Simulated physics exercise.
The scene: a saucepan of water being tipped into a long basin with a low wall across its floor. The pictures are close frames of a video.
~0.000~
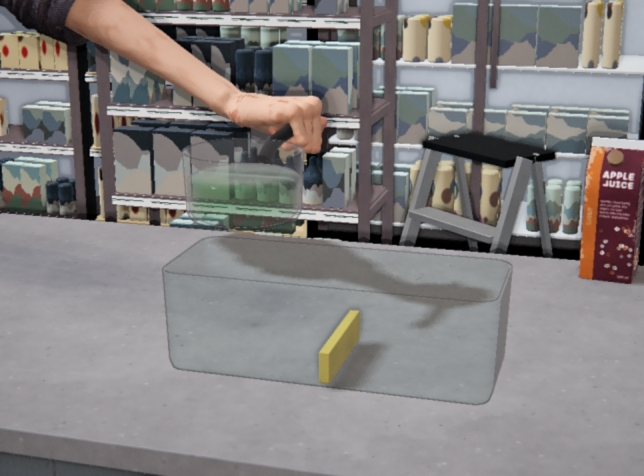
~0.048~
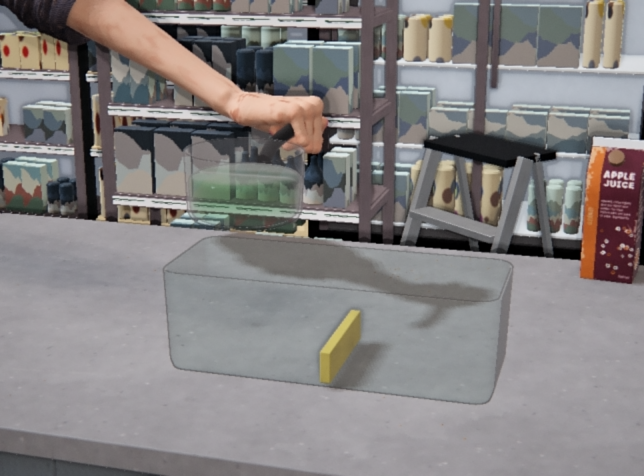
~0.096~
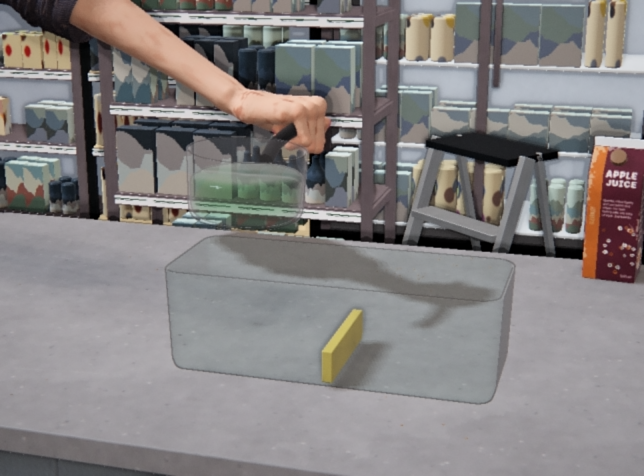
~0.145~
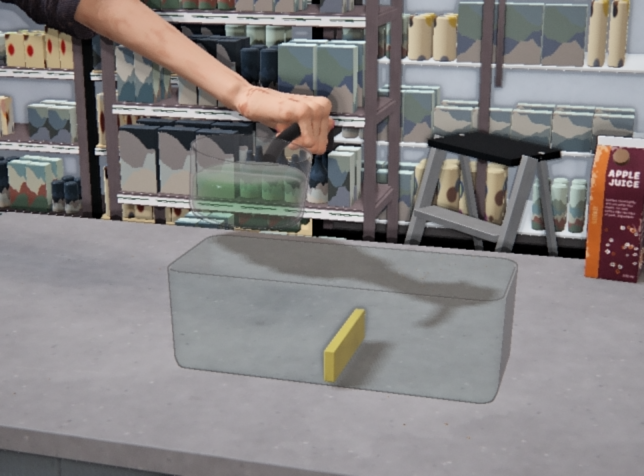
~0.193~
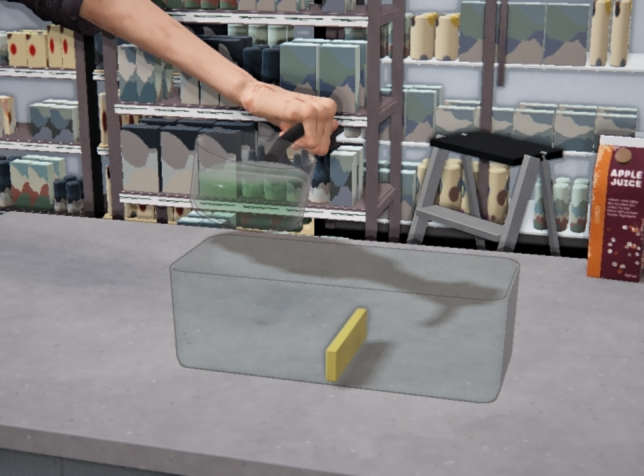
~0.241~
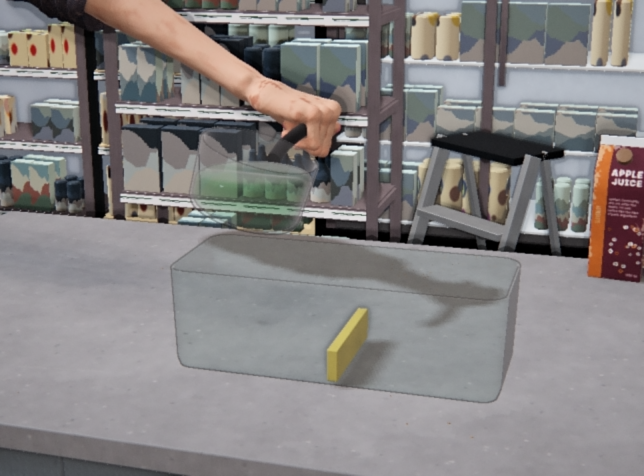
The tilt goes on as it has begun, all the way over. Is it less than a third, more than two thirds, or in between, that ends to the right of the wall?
It comes to between a third and two thirds.
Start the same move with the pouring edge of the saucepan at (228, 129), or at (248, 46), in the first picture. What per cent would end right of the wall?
Near 10 % and 10 %.
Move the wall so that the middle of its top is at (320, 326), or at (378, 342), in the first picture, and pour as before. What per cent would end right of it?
About 70 and 10 per cent.
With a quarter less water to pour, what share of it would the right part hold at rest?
Roughly 30 in a hundred.
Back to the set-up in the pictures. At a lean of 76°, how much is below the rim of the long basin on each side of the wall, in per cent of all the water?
Near 5 on the left, 10 on the right.
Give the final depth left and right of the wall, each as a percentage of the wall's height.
Some 30 per cent left and 30 right.
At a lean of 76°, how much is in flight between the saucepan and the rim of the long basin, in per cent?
Some 25 per cent.
A moment on, the saucepan is tipped on its side and 59 per cent is still to pour, 6 is left of the wall and 9 right of it.
Next, the saucepan is tipped right over and 11 per cent is still to pour, 40 is left of the wall and 44 right of it.
Then the saucepan is tipped right over and 1 per cent is still to pour, 54 is left of the wall and 45 right of it.
Later the saucepan is tipped right over and 0 per cent is still to pour, 54 is left of the wall and 45 right of it.
In the end 54 per cent lies left of the wall, 45 right of it and 0 outside.
